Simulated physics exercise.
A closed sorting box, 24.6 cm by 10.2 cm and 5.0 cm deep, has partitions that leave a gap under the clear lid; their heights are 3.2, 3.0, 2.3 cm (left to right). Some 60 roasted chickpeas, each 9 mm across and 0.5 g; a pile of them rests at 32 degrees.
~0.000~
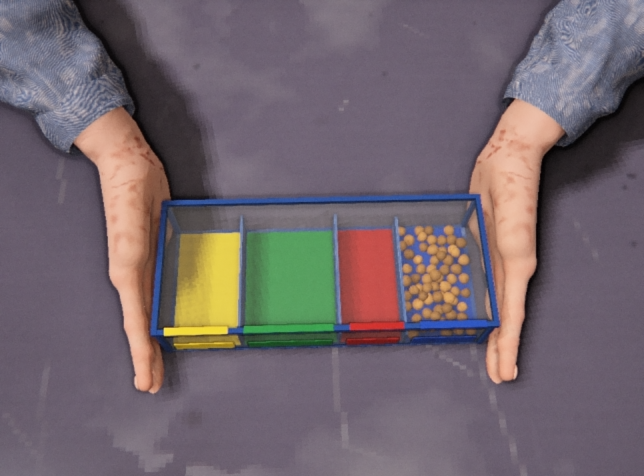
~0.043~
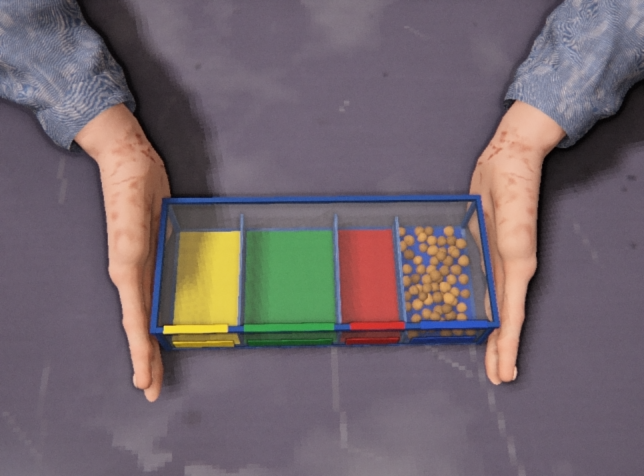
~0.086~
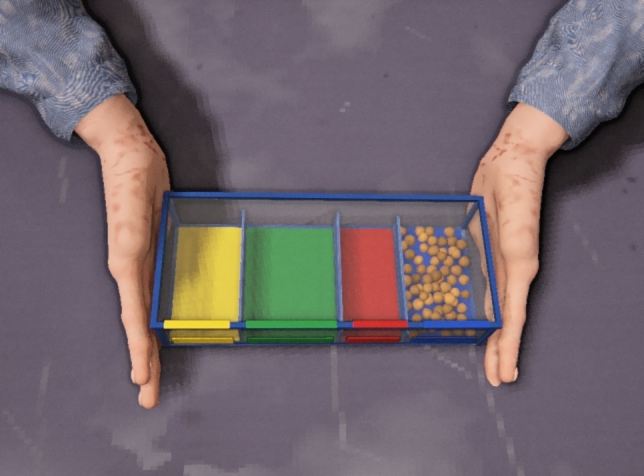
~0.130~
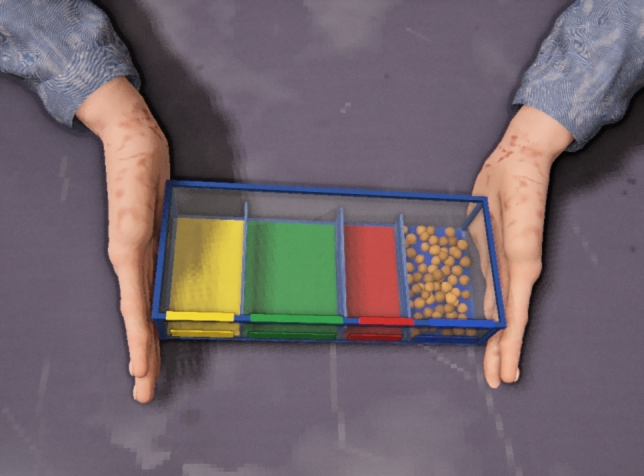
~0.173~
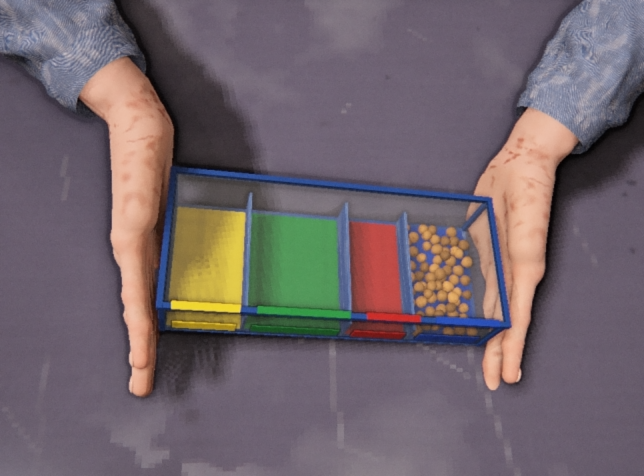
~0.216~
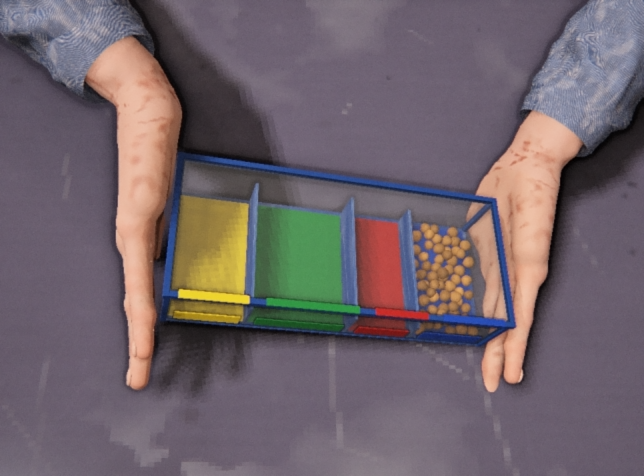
A clear blue-edged box with yellow, green and red sections sat nearly level between two hands, chickpeas piled in the far-right section, then the hands tilted it gently, raising its left end.
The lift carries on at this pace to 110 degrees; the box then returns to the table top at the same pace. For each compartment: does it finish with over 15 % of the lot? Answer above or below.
Red: Below, blue: Above, green: Below, yellow: Below.
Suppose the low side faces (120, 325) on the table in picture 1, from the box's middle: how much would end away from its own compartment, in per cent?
About 100 per cent.
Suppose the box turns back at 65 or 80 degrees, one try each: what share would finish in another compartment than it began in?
About 0 and 0 per cent.
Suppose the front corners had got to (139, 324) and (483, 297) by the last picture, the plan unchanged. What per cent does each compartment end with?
Red 0, blue 0, green 5, yellow 95.
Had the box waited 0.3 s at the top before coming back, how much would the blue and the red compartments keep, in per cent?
Then: Blue 100; red 0.
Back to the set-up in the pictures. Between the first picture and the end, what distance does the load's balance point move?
Roughly 1.5 cm.
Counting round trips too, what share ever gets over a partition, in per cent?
About 0 per cent.
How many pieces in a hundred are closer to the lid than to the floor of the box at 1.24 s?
Roughly 60 per cent.
After 1.24 s, tilt 110 degrees; blue 100 %.
After 1.93 s, tilt 50 degrees; blue 100 %.
After 2.65 s, tilt 0 degrees; blue 100 %.
In the end, at 3.0 s, red 0 %, blue 100 %, green 0 %, yellow 0 %.
